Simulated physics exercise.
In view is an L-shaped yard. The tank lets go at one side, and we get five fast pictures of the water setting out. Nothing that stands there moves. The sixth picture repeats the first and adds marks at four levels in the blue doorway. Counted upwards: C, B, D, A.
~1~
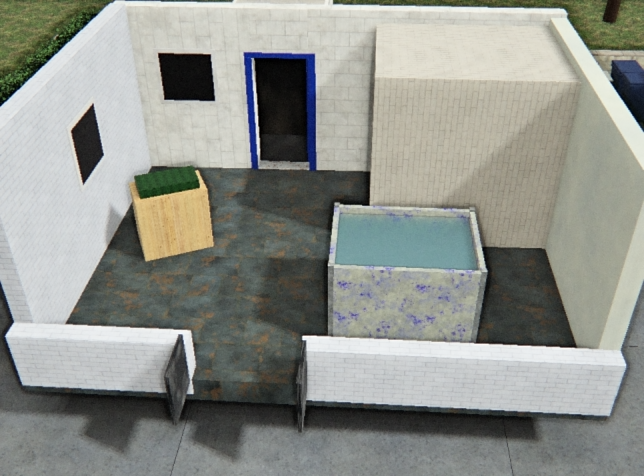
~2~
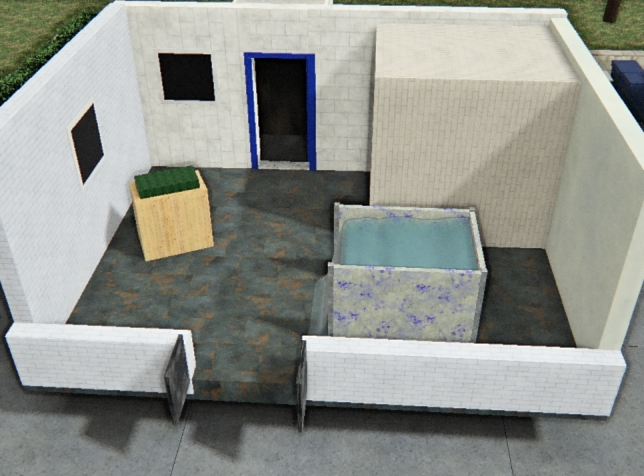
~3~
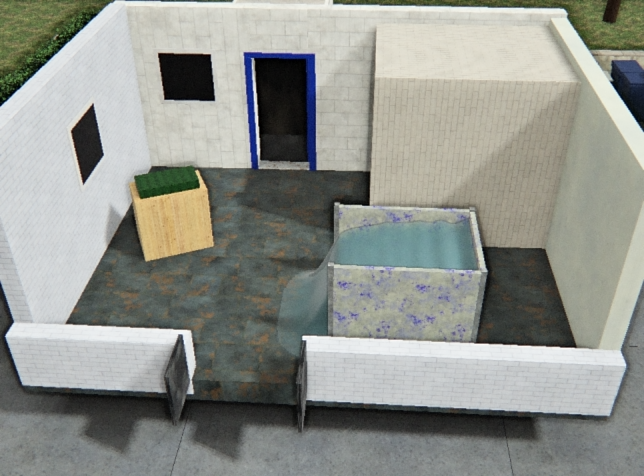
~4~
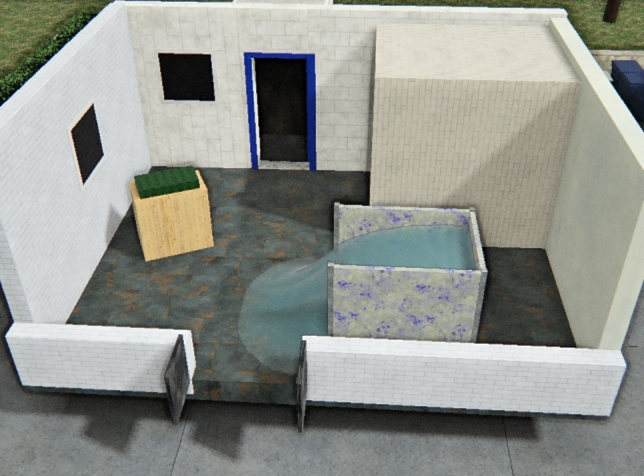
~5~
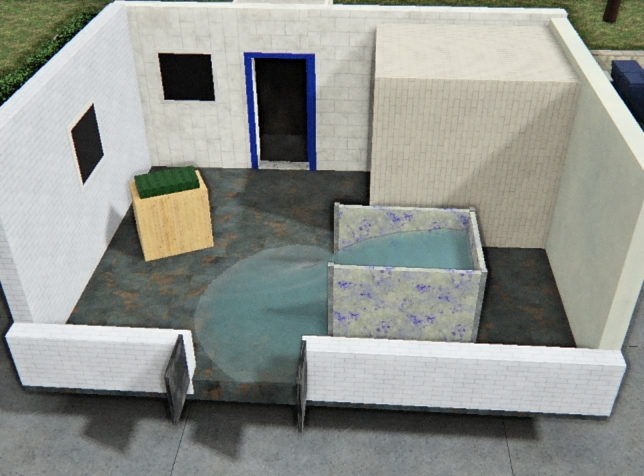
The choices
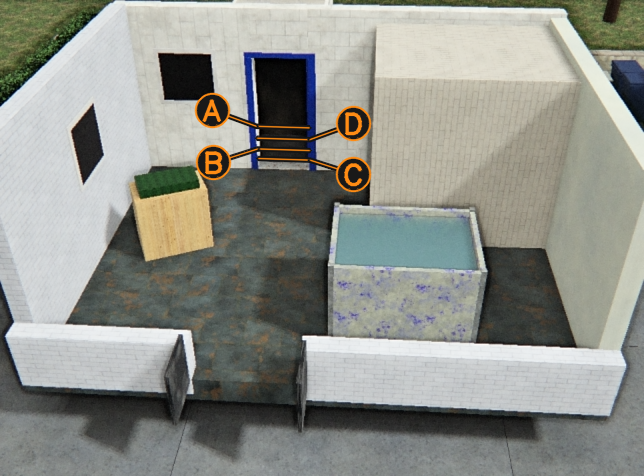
An L-shaped yard enclosed by white and cream walls is seen from above and in front, with an open gate in the low front wall. A blue-framed doorway stands at the back, a wooden planter with green tops at left, and a purple-patterned tank of blue-green water at right. The water pours out over the tank's left side and spreads leftward across the dark, mottled floor, while the camera stays still.
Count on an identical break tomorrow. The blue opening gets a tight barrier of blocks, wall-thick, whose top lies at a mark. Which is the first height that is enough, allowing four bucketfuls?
C.
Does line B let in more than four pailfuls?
No, that is safe.
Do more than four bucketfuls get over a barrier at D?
No, not at all.
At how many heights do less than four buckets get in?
All four.
In orange, A at (282, 127); B at (283, 149); C at (284, 159); D at (283, 138); from the bottom up C, B, D, A.
For line A, nothing gets over.
For line B, nothing gets over.
For line C, nothing gets over.
For line D, nothing gets over.
